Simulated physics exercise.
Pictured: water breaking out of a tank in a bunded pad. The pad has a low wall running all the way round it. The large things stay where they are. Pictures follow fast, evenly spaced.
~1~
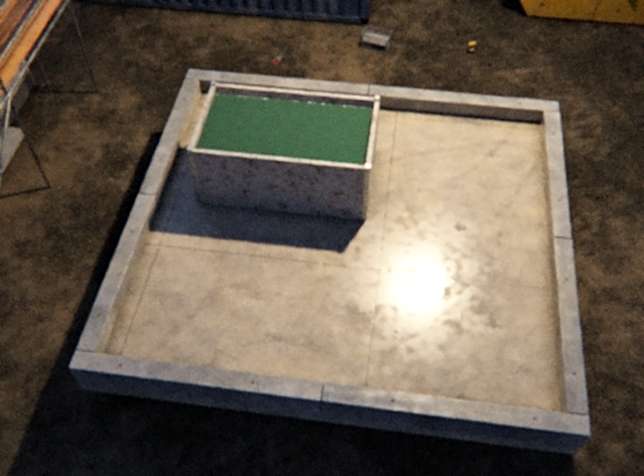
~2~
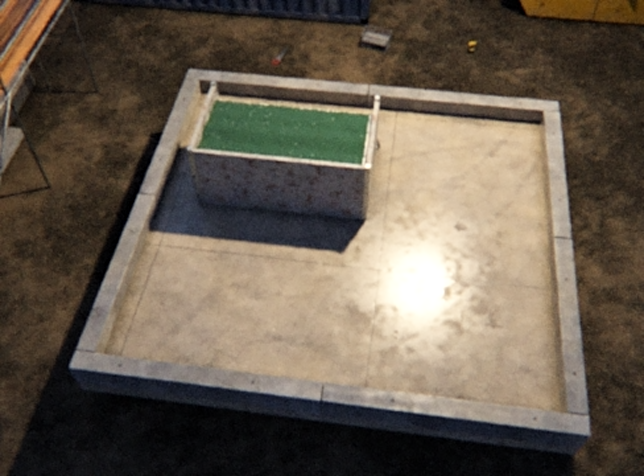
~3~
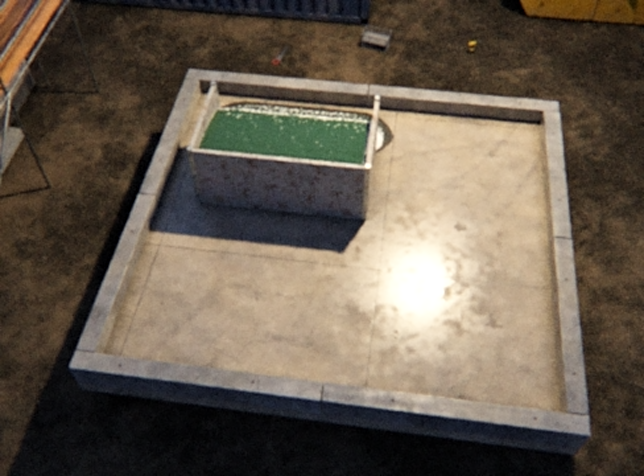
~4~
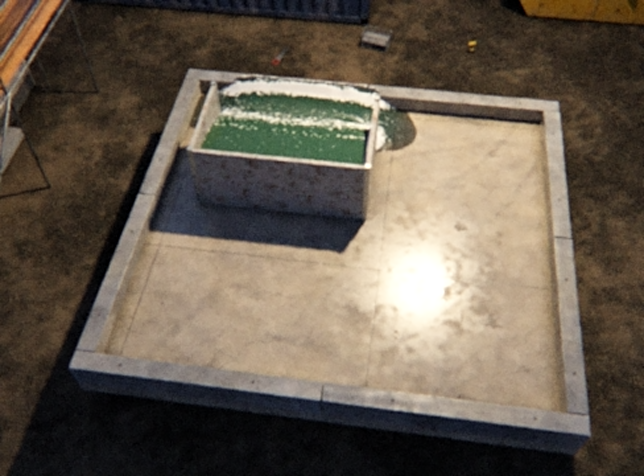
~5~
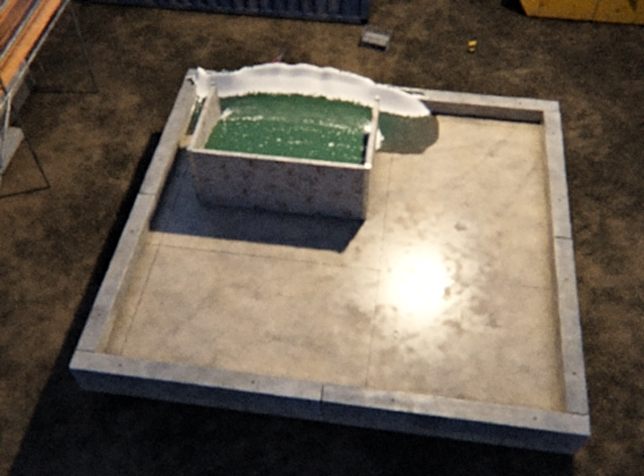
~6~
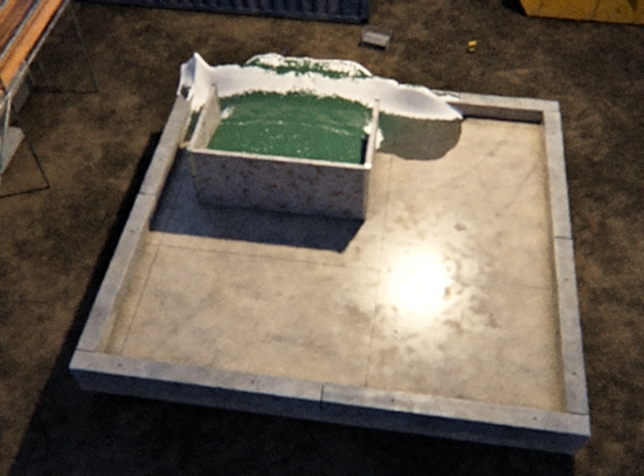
The footage shows a concrete tank of green water standing inside a low-walled square pad; its far side opens, and foaming white water pours out behind it, spreading along the back wall to the right and surging over that wall.
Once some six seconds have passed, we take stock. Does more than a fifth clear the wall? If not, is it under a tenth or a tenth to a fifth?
Judging by that, the escape is heavy, beyond a fifth.
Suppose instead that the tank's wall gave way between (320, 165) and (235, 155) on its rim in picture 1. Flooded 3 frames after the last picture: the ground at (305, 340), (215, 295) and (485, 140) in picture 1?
First point swamped, second point swamped, third point bare.
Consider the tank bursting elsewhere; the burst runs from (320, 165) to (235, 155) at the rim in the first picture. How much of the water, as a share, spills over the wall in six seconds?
Some 10 in a hundred.
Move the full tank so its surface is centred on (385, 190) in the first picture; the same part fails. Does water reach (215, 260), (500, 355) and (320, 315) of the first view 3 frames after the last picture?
One by one, I'd say not reached, then not reached, then not reached.
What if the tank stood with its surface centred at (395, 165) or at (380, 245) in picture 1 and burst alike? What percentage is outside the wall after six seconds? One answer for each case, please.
Taking them in turn, it comes to about 28 per cent and then about 14 per cent.
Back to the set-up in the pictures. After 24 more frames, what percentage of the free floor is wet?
I'd say 70 per cent.
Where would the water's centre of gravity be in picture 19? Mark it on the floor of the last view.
The water's middle lies around (327, 152).
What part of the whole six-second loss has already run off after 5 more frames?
Roughly 70 %.
A moment on, water covers 20 % of the floor; the low wall has let 17 % over.
Next, water covers 25 % of the floor; the low wall has let 27 % over.
Then, water covers 40 % of the floor; the low wall has let 37 % over.
Later, water covers 55 % of the floor; the low wall has let 38 % over.
In the end, water covers 75 % of the floor; the low wall has let 38 % over.
